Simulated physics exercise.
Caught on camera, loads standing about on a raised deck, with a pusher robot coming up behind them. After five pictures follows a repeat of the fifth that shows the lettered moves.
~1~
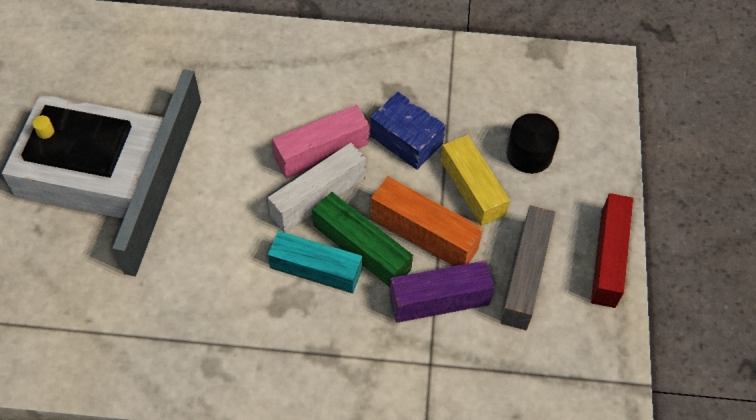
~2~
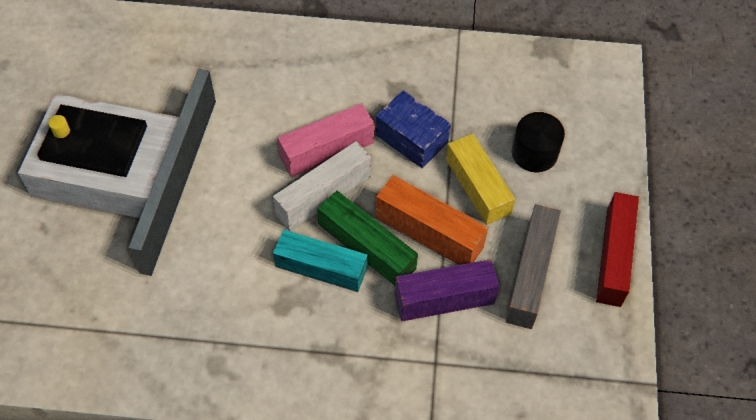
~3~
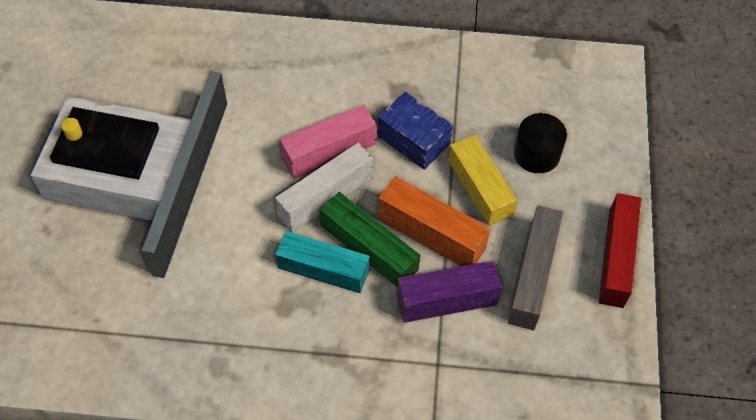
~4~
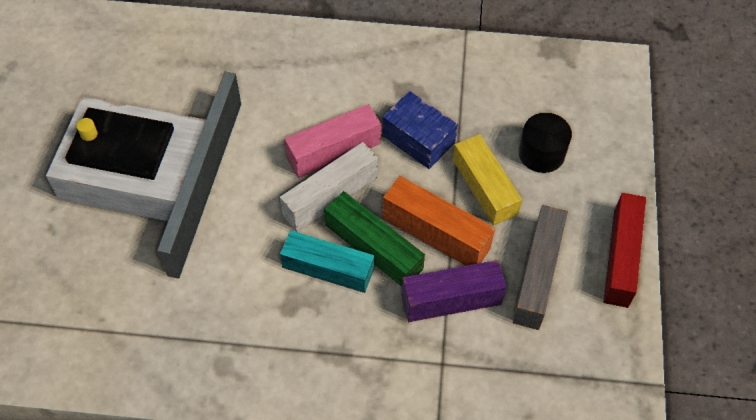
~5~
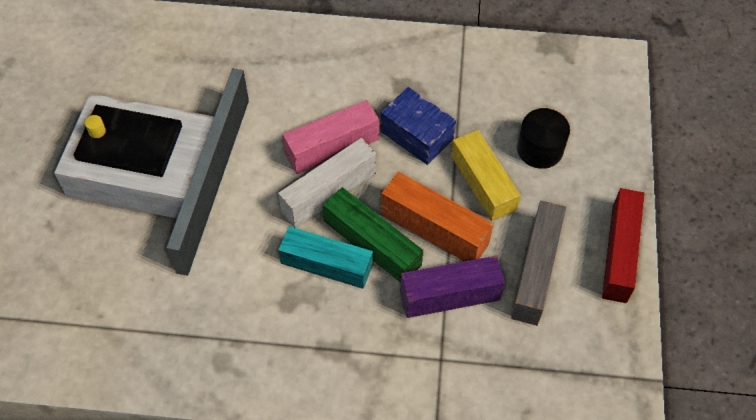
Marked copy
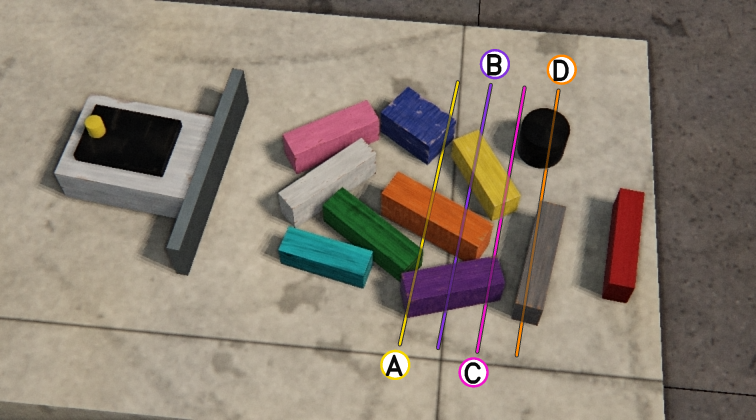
On a raised stone deck, a pusher robot rolling slowly right toward scattered coloured blocks and a black cylinder, which stay unmoved.
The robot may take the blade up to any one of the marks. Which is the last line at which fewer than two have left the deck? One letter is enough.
Up to line D.
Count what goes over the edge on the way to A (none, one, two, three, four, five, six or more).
In all, none.
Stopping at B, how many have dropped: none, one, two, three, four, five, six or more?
The count is none.
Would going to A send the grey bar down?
No.
On the copy, A at (431, 203); B at (466, 207); C at (503, 210); D at (539, 213).
On D. First, robot (254, 151); purple bar (456, 295); blue crate (425, 120).
Then, robot (372, 161); purple bar (503, 356); grey bar (562, 266).
Finally, robot (466, 169); red stick (658, 249); black canister (648, 147); none fallen.
By contrast, A is within the limit but short; B is within the limit but short; C is within the limit but short.
